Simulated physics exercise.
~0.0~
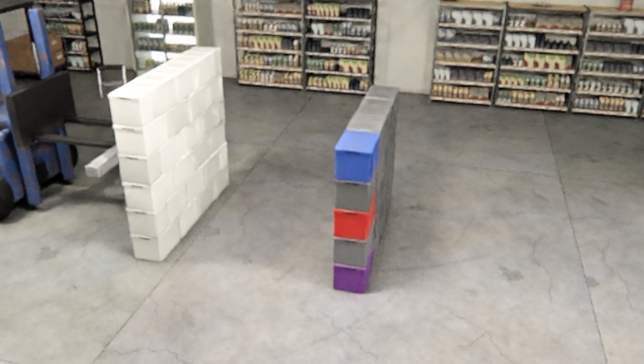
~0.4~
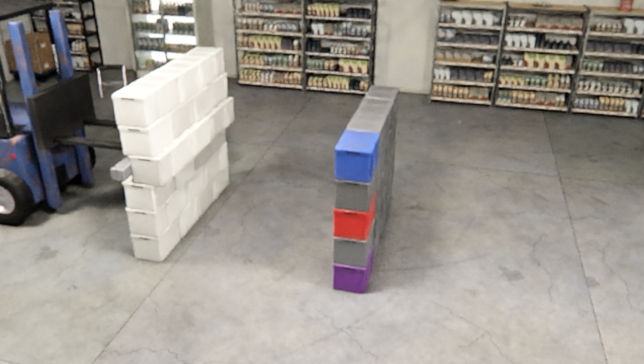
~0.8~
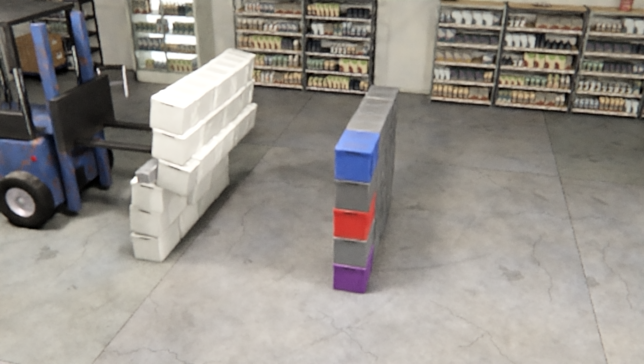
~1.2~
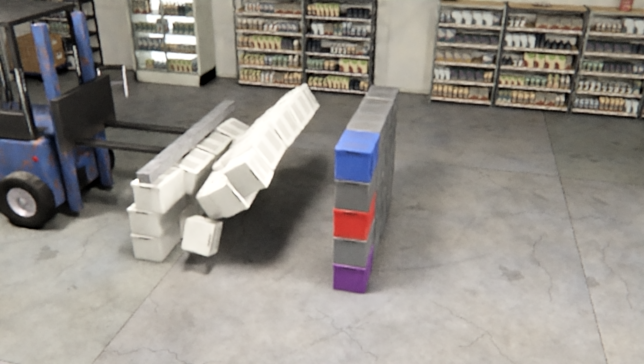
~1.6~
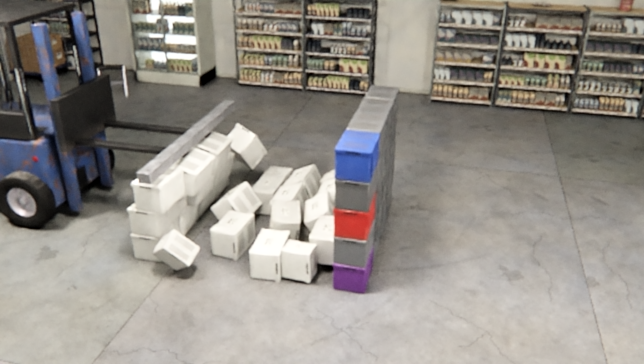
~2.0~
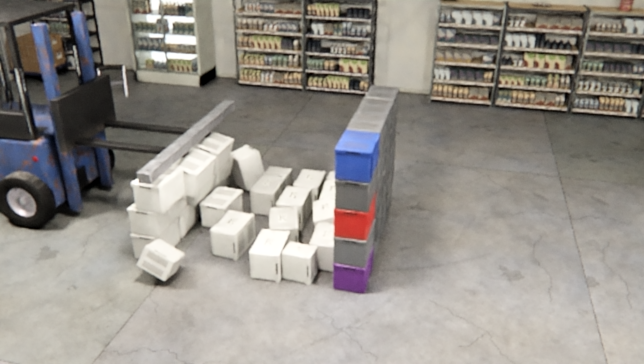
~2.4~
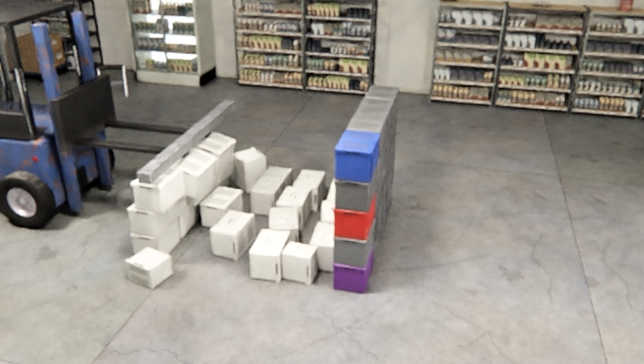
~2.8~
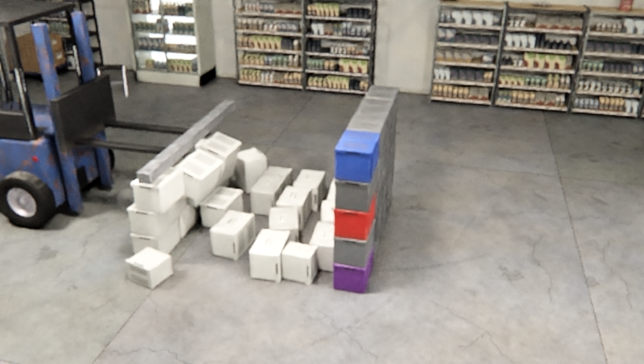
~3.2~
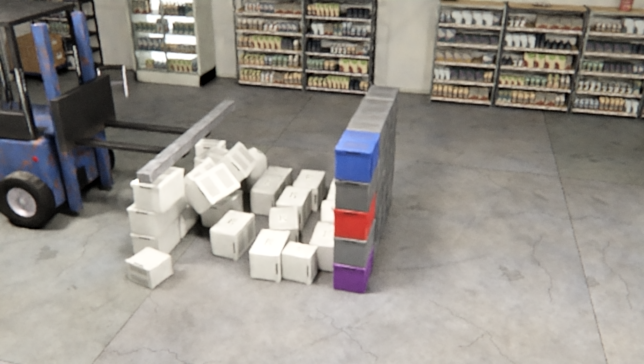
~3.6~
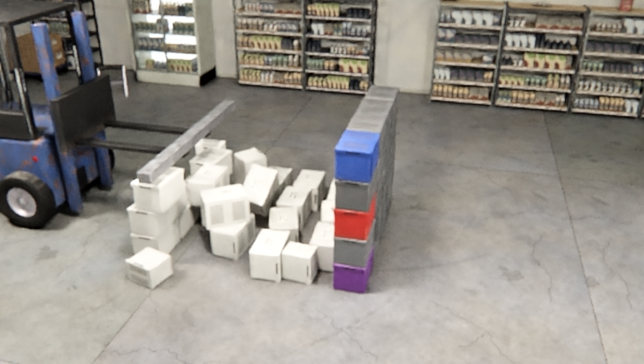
In a concrete-floored storeroom lined with stocked shelves, seen from above at an angle, a wall of white totes stands left of a grey wall whose near end shows blue, red and purple totes. A blue lift truck at the left drives rightward, pressing a grey beam into the white wall. The upper rows slide out, lean right and topple together, spilling totes across the gap. The truck stops, and one tote rolls out at the front while others slump from the pile. White totes finally lie heaped between the beam and the grey wall, which stays standing with its coloured totes in place.
